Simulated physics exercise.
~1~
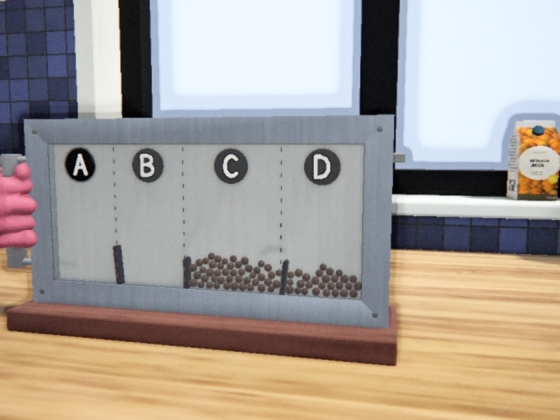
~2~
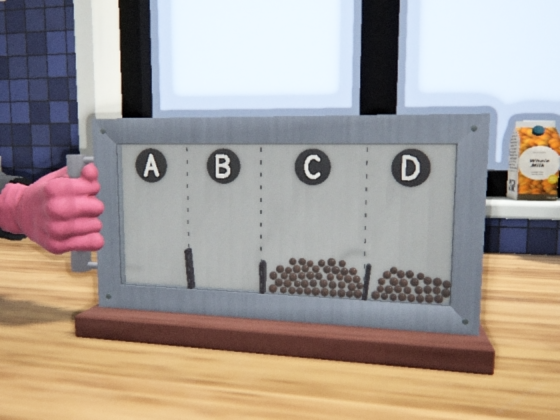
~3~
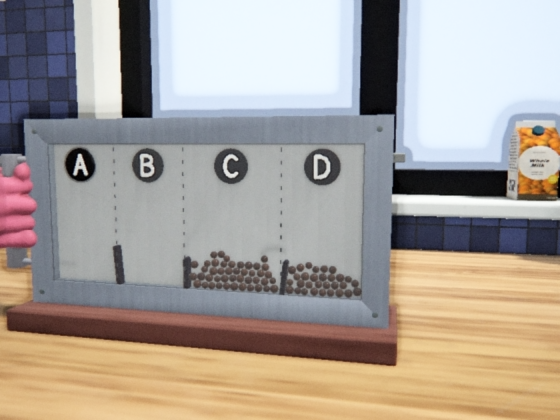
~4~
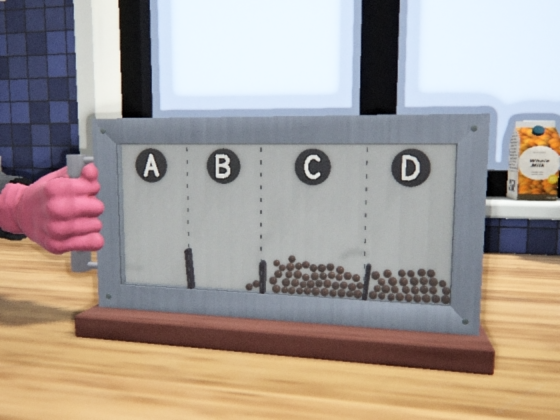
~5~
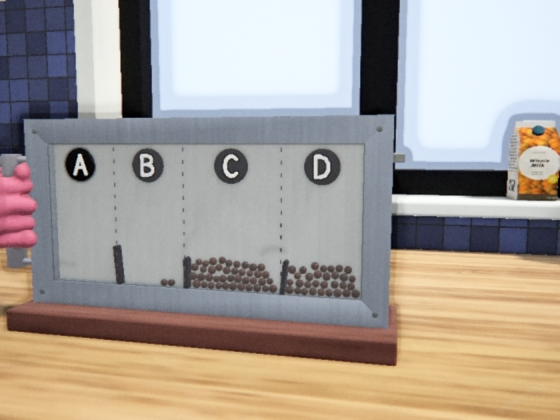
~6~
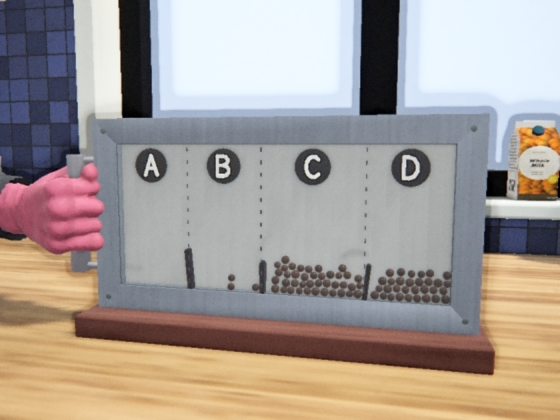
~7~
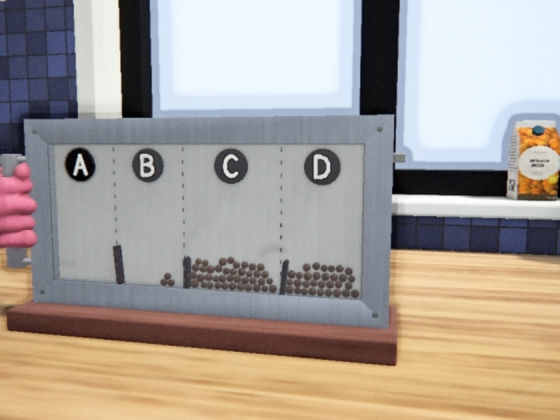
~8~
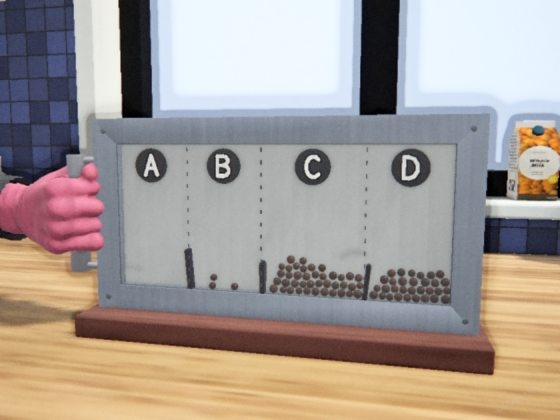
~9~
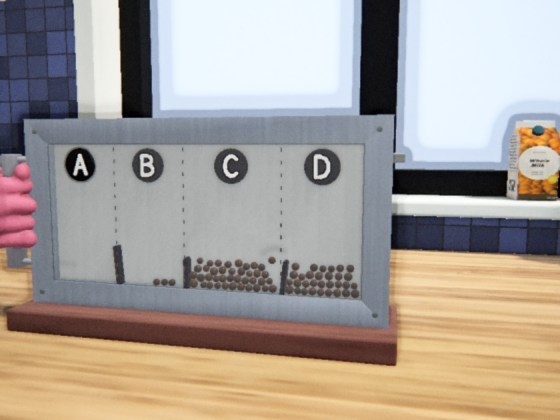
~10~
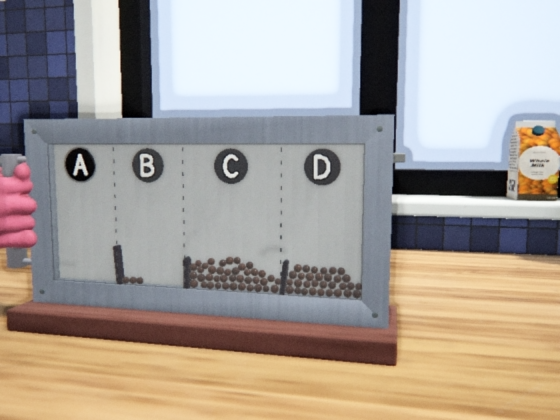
We see a pink-gloved hand slide an upright, clear-faced tray of small dark pills right and left repeatedly along a wooden counter; a few pills spill from strip C into B, and it ends at the left, with most in C and D and A empty.
